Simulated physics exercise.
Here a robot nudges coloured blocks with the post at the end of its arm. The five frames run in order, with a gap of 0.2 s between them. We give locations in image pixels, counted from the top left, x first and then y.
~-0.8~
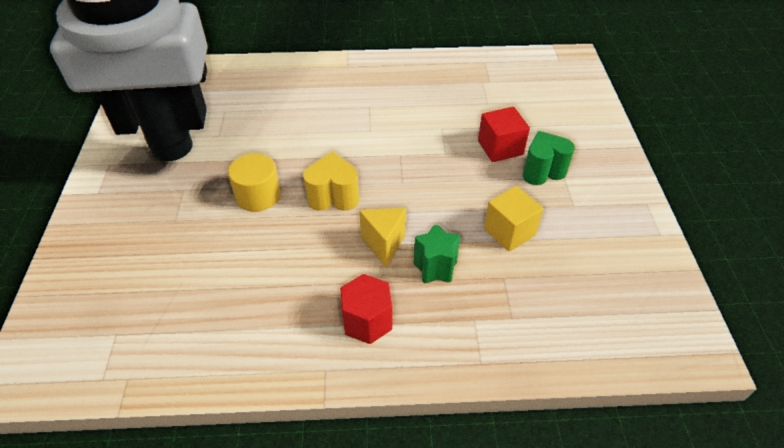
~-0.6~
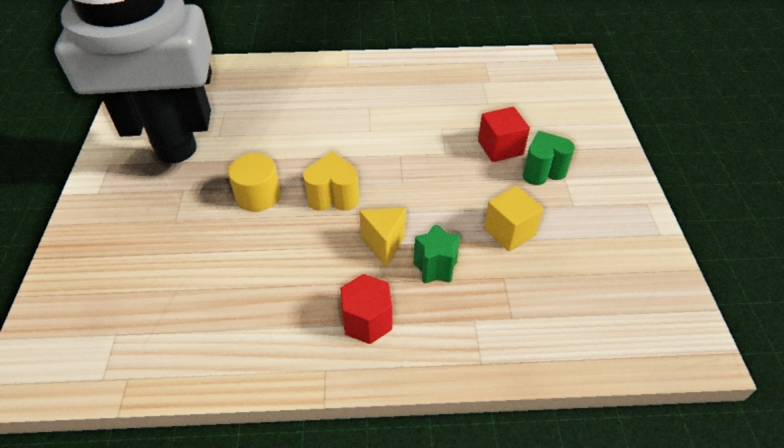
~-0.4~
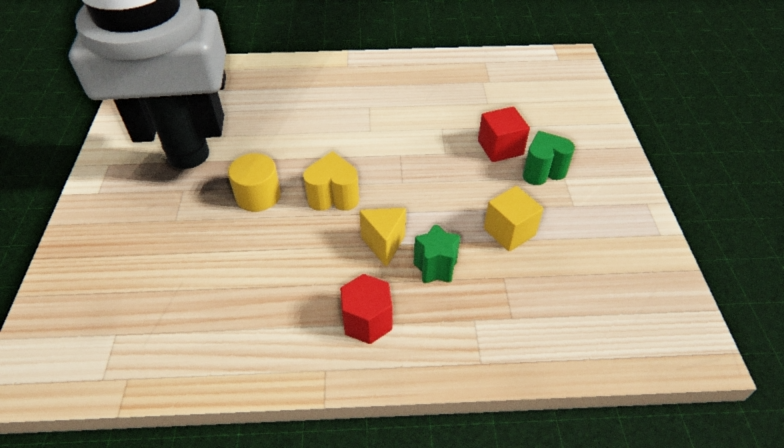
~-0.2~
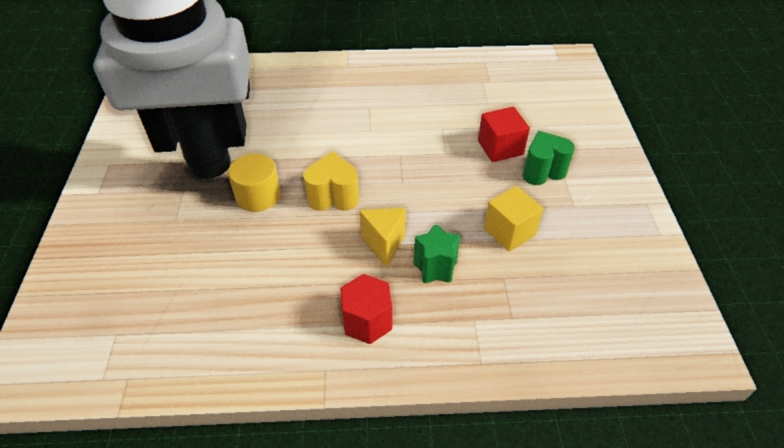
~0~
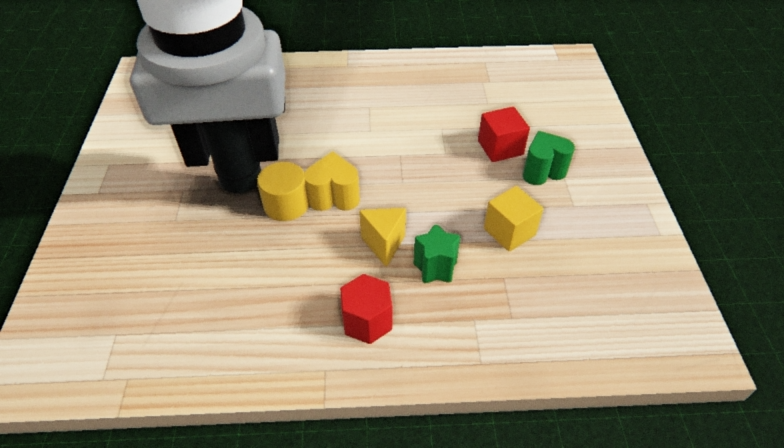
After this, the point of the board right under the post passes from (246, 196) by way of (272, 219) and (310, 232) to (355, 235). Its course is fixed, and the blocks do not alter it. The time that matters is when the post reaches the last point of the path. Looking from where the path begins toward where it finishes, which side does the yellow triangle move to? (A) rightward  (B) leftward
Choice B: Leftward.
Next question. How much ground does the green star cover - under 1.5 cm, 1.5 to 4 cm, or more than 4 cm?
I reckon it covers less than 1.5 cm.
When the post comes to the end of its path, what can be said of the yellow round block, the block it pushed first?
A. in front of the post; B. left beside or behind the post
A: In front of the post.
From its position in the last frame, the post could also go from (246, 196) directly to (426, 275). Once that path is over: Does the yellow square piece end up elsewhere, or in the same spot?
That block is going to be left alone.
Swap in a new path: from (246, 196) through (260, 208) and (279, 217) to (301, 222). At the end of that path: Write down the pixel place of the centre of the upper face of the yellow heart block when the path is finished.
About (369, 171).
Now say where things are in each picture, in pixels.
In the first picture, lower end of the post (173, 149), tops of blocks, yellow round block (251, 168), yellow heart block (331, 170), yellow triangle (384, 219), green star (438, 242).
In the second picture, post (177, 151), blocks as before.
In the third picture, post (189, 156), blocks as before.
In the fourth picture, post (210, 166), blocks as before.
In the fifth picture, post (241, 179), yellow round block (281, 177), yellow heart block (331, 170), yellow triangle (384, 219), green star (438, 242).
The first path, step by step. One third of the way, post (268, 202); yellow round block (313, 193); yellow heart block (355, 170), turned 35° anticlockwise.
Two thirds of the way, post (308, 216); yellow round block (354, 202); yellow heart block (371, 168), turned 80° anticlockwise; yellow triangle (398, 222), turned 15° clockwise.
At the end, post (353, 218); yellow round block (398, 196); yellow heart block (383, 164), turned 120° anticlockwise; yellow triangle (427, 217), turned 70° clockwise; green star (445, 246), turned 25° clockwise.
